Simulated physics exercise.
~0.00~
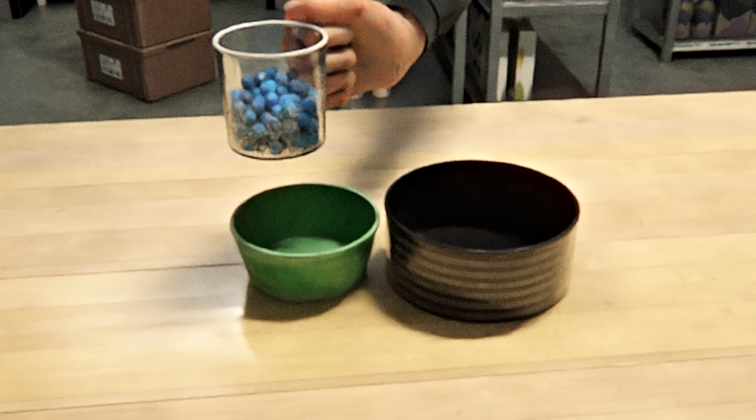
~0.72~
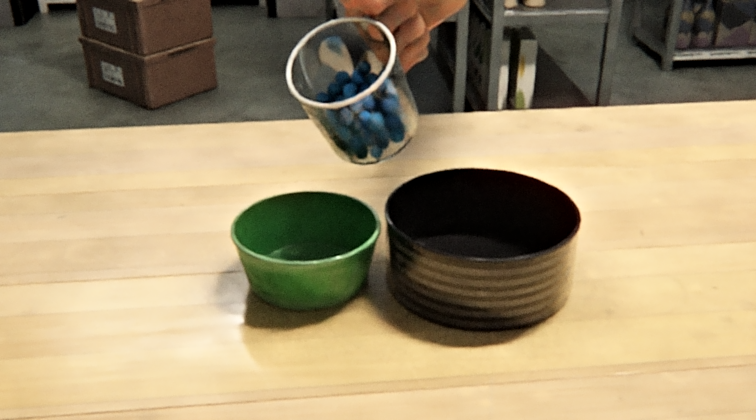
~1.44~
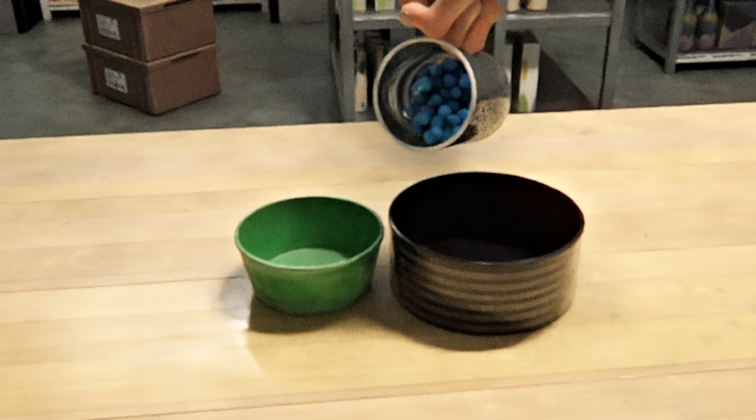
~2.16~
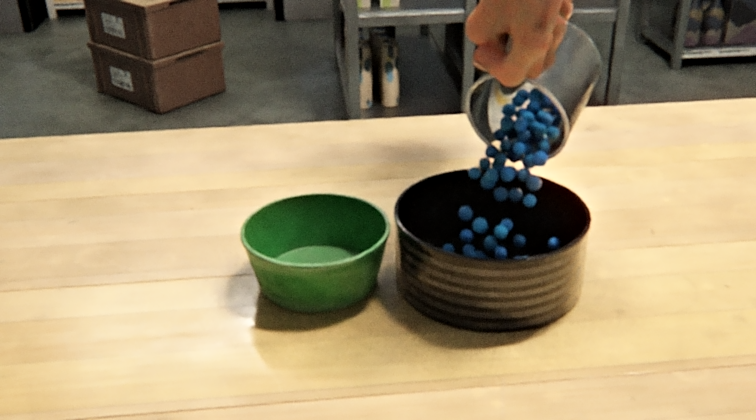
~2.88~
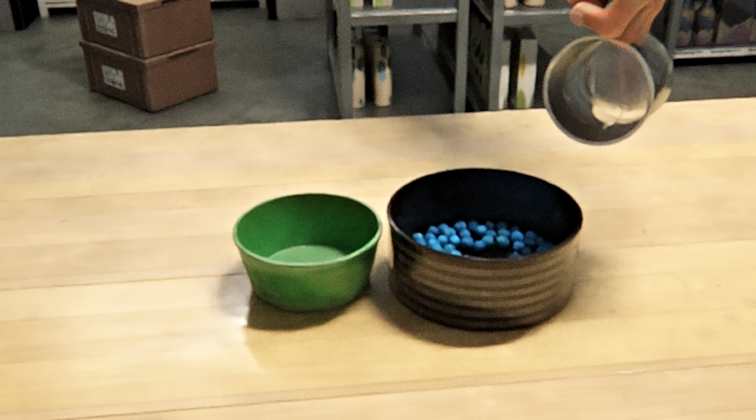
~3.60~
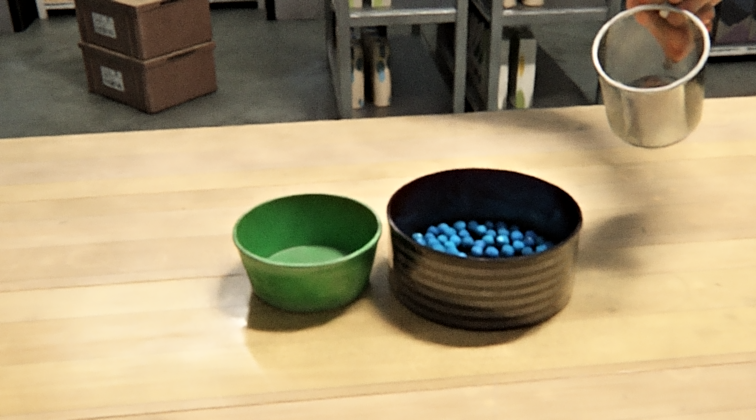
At the start, a hand holds a clear cup of small blue balls upright above a green bowl, which sits beside a wider black pot on a light wooden table. The hand carries the cup to the right, tipping it as it goes, while the balls stay inside. Once the cup is over the black pot, it tips further and the balls tumble out into the pot. The emptied cup continues to the right, beyond the pot, and begins turning back up. In the end, the blue balls rest in the black pot, the green bowl remains empty, and the hand still holds the cup, slightly tilted, at the upper right.
